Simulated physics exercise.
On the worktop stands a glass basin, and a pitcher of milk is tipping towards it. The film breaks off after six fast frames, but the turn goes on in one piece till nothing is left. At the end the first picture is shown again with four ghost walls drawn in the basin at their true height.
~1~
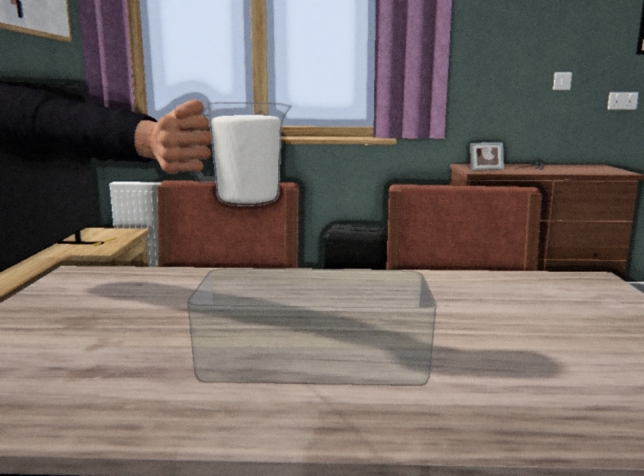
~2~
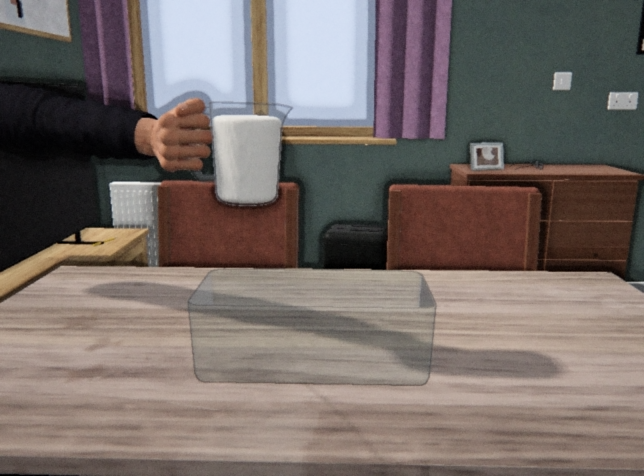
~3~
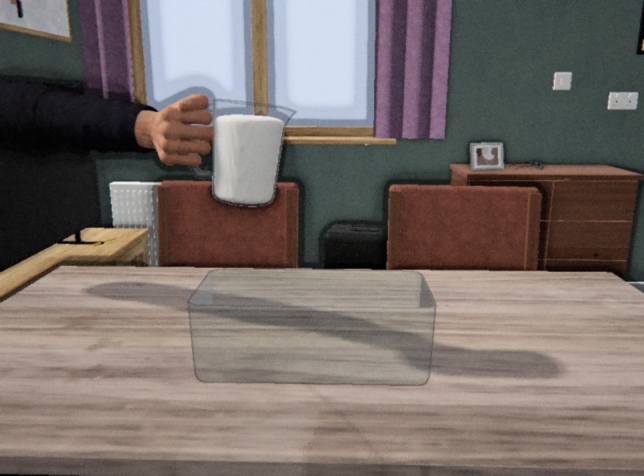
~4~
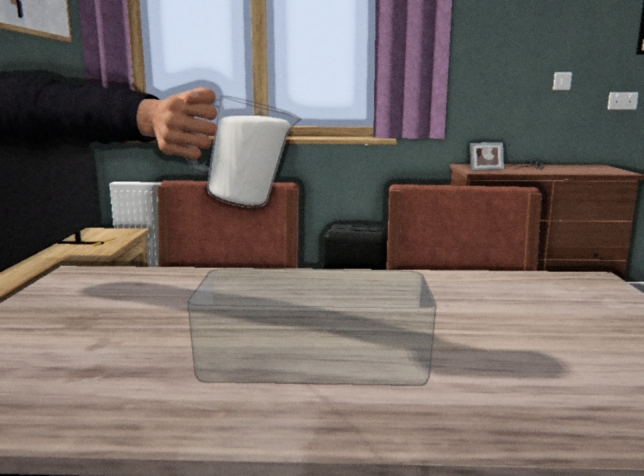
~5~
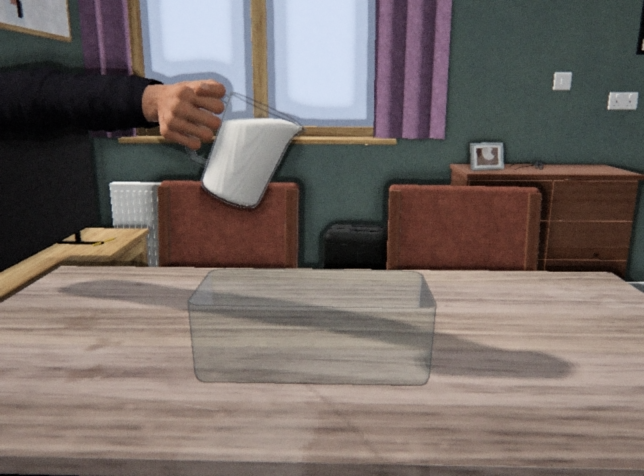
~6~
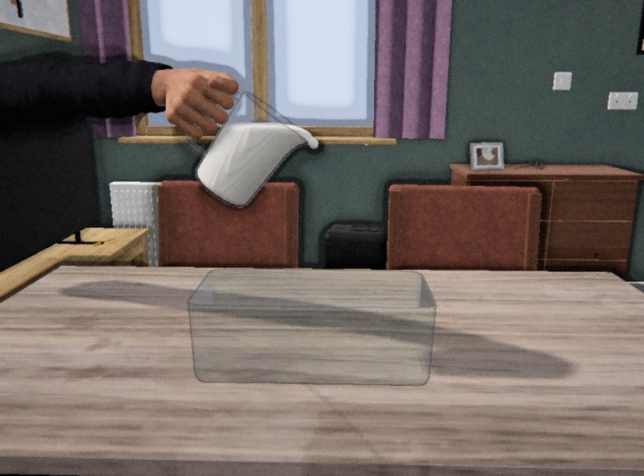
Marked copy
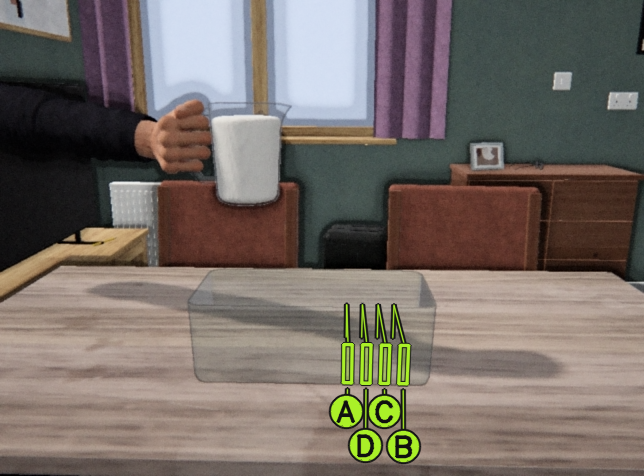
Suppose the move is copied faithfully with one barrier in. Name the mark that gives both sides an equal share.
A.
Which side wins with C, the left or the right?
The left side.
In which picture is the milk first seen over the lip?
Picture 6.
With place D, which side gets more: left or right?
The left one.
On the marked copy, A at (347, 389); B at (403, 390); C at (384, 389); D at (365, 389).
For place A, about 42 % ends left of the wall and 56 % right of it.
For place B, about 93 % ends left of the wall and 4 % right of it; 3 % is lost outside.
For place C, about 90 % ends left of the wall and 3 % right of it; 7 % is lost outside.
For place D, about 77 % ends left of the wall and 18 % right of it; 6 % is lost outside.
